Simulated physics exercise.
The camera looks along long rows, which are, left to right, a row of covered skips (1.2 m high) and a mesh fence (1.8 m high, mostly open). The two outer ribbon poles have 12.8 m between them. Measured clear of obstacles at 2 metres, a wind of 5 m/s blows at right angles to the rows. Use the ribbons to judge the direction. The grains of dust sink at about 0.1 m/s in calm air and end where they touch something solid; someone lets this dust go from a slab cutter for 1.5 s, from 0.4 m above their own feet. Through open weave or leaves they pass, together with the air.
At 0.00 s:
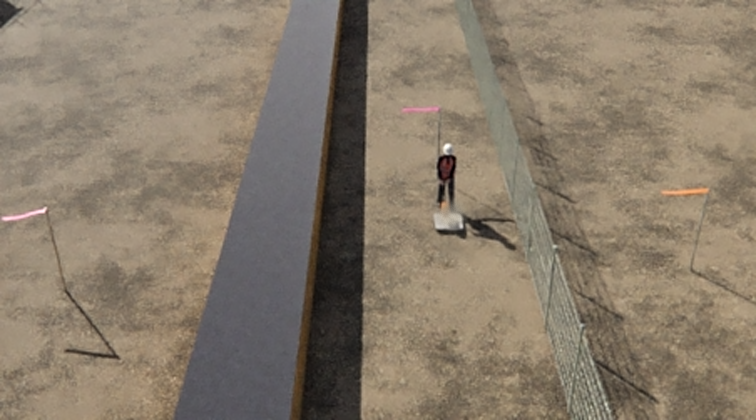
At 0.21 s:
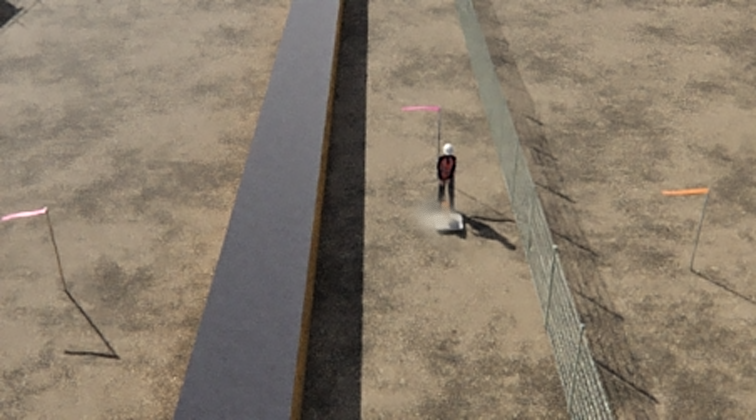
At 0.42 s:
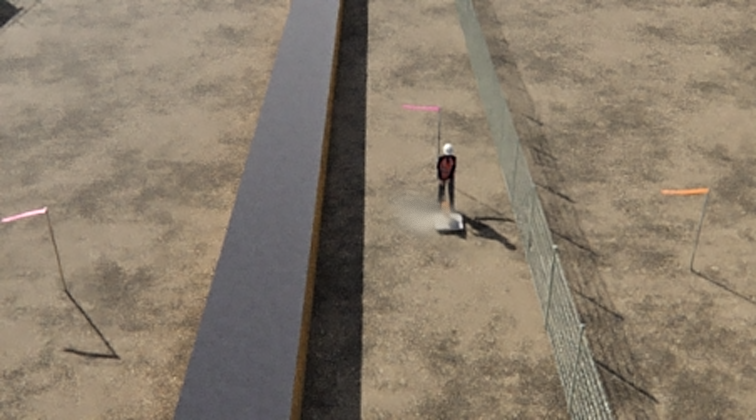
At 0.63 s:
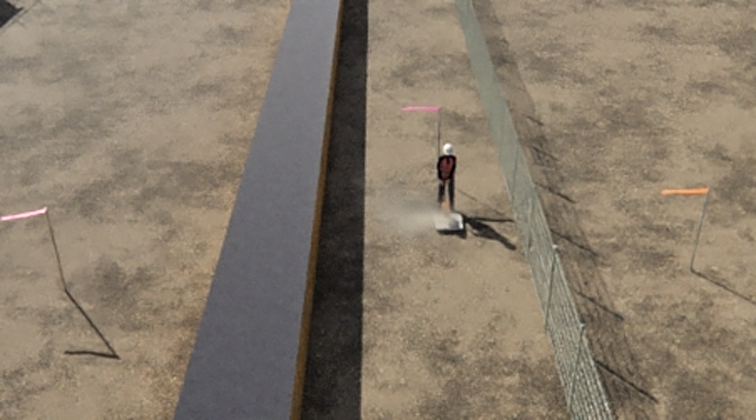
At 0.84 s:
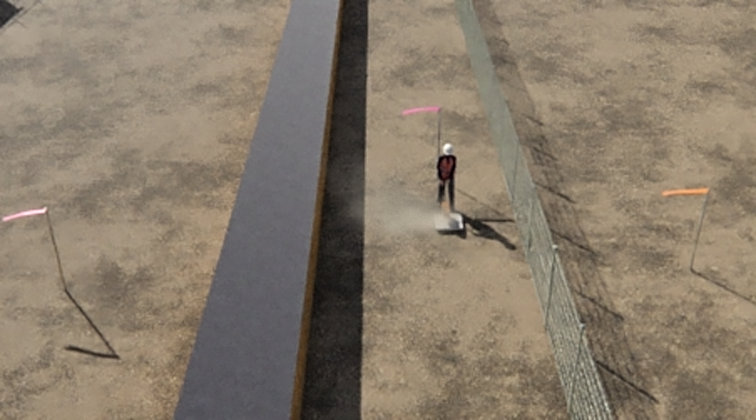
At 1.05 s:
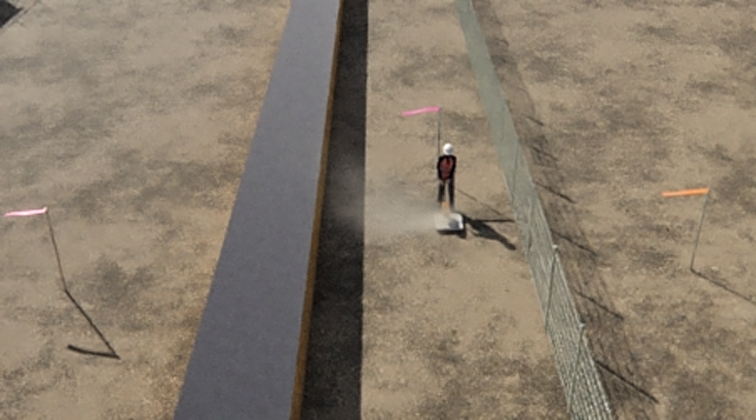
A long, dark grey flat-topped row of covered skips runs up the left of centre across bare, blotchy brown ground, seen from high above. To its right, a small figure in a white helmet and dark clothing stands behind a pale slab cutter, beside a greenish mesh fence, with pink and orange ribbons on poles. Pale dust emerges and spreads left towards the dark shadow, while the ribbons flutter slightly leftward and the figure and camera stay still.
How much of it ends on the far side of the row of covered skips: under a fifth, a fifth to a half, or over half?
Result: Share past it at the end = majority.
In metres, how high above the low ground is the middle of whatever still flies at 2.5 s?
I'd put it near 1.6 metres.
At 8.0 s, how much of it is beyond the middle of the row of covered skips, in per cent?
Beyond the middle: About 75 %.
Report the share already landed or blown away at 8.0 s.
Some 45 per cent.
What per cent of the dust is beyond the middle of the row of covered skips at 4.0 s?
I'd put it close to 70 per cent.
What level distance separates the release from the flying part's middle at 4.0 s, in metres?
Estimate: Near 9.5 m.
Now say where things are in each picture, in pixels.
In the first frame, the dust in the air spans x = 440 to 455 around y = 215 and it comes from (449, 218).
In the second frame, the right ribbon ends at (663, 193), leaning 85 degrees to the left and the dust in the air spans x = 420 to 450 around y = 215.
In the third frame, the inner ribbon ends at (403, 106), leaning 90 degrees to the left, the dust in the air spans x = 400 to 450 around y = 215 and the top of the row of covered skips crosses (279, 185).
In the fourth frame, the dust in the air spans x = 375 to 450 around y = 215.
In the fifth frame, the right ribbon ends at (663, 194), leaning 85 degrees to the left and the dust in the air spans x = 355 to 450 around y = 215.
In the sixth frame, the inner ribbon ends at (403, 114), leaning 85 degrees to the left, the dust in the air spans x = 335 to 450 around y = 210 and the top of the row of covered skips crosses (279, 185).
After 2.5 s, 86 % is in the air or yet to come; 40 % is beyond the row of covered skips; the middle of what still flies is 1.6 m above the low ground, near (290, 170).
After 4.0 s, 76 % is in the air or yet to come; 69 % is beyond the row of covered skips.
After 8.0 s, 54 % is in the air or yet to come; 73 % is beyond the row of covered skips.
After 20.0 s, 1 % is in the air or yet to come; 73 % is beyond the row of covered skips.
After 45.0 s, 0 % is in the air or yet to come; 73 % is beyond the row of covered skips.
